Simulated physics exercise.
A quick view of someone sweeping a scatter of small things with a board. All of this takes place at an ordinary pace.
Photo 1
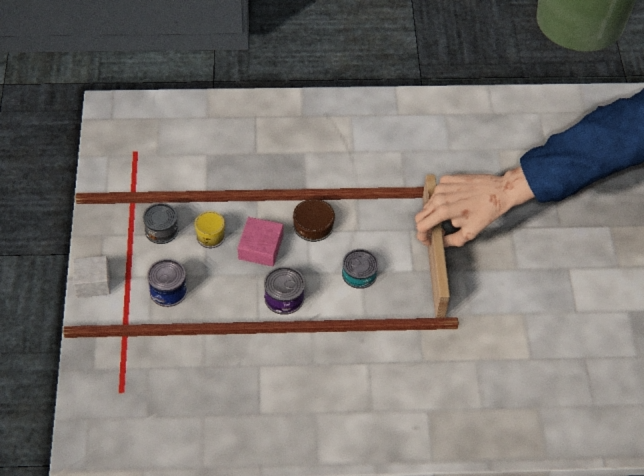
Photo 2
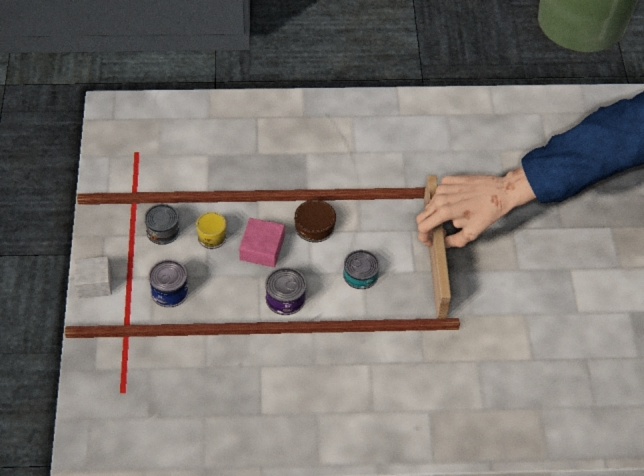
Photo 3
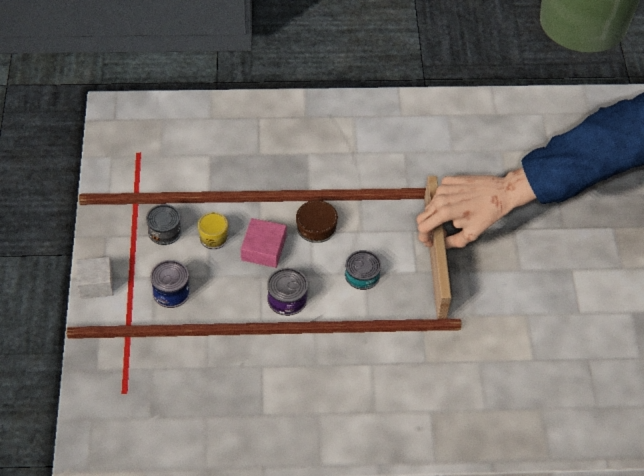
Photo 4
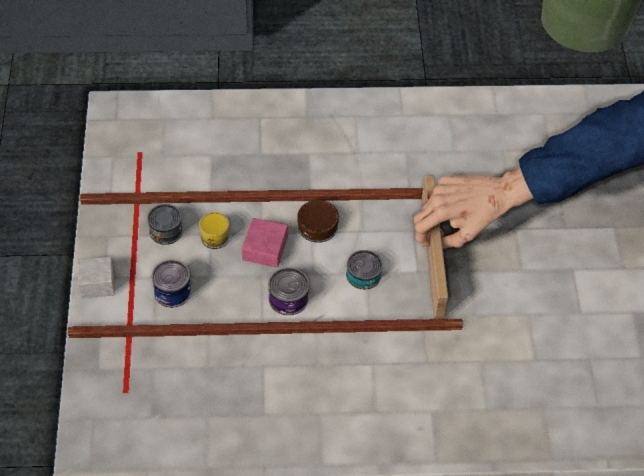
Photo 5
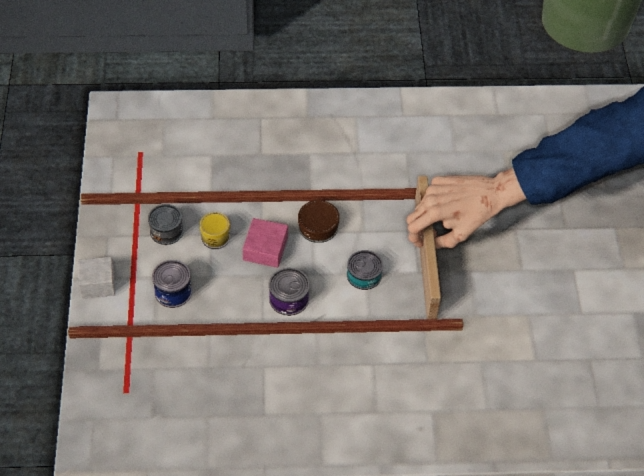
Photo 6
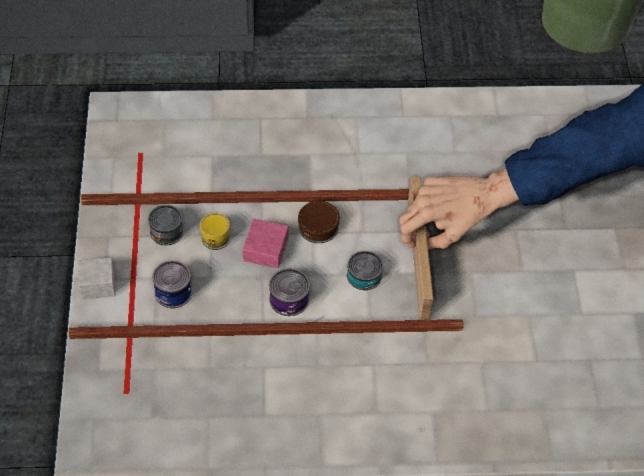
A hand slides a wooden board slightly left between two rails, toward scattered small objects.
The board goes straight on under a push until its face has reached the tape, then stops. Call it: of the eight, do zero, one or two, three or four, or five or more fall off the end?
One or two fall off.
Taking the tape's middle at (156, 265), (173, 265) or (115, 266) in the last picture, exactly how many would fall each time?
Respectively, 1, 0 and 4.
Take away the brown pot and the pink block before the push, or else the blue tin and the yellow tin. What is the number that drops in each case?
First 1, then 0.
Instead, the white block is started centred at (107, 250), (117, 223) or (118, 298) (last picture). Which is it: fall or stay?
Place by place: It is pushed off, it is pushed off, it is pushed off.
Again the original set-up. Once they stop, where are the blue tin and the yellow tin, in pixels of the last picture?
Around (80, 287), then around (82, 226).
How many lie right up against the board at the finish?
Contact count: 3.
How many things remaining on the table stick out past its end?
Things overhanging at the end: 3.
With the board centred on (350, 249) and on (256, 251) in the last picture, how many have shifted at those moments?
1 and 5.
A little later, none off yet; white block at rest near (97, 278); grey pot at rest near (166, 225); blue tin at rest near (172, 285).
Next, none off yet; white block at rest near (97, 278); grey pot shifted about its own width near (136, 227); blue tin moving near (169, 284).
When it is over, the number that fall off is one or two; down, grey pot and white block.
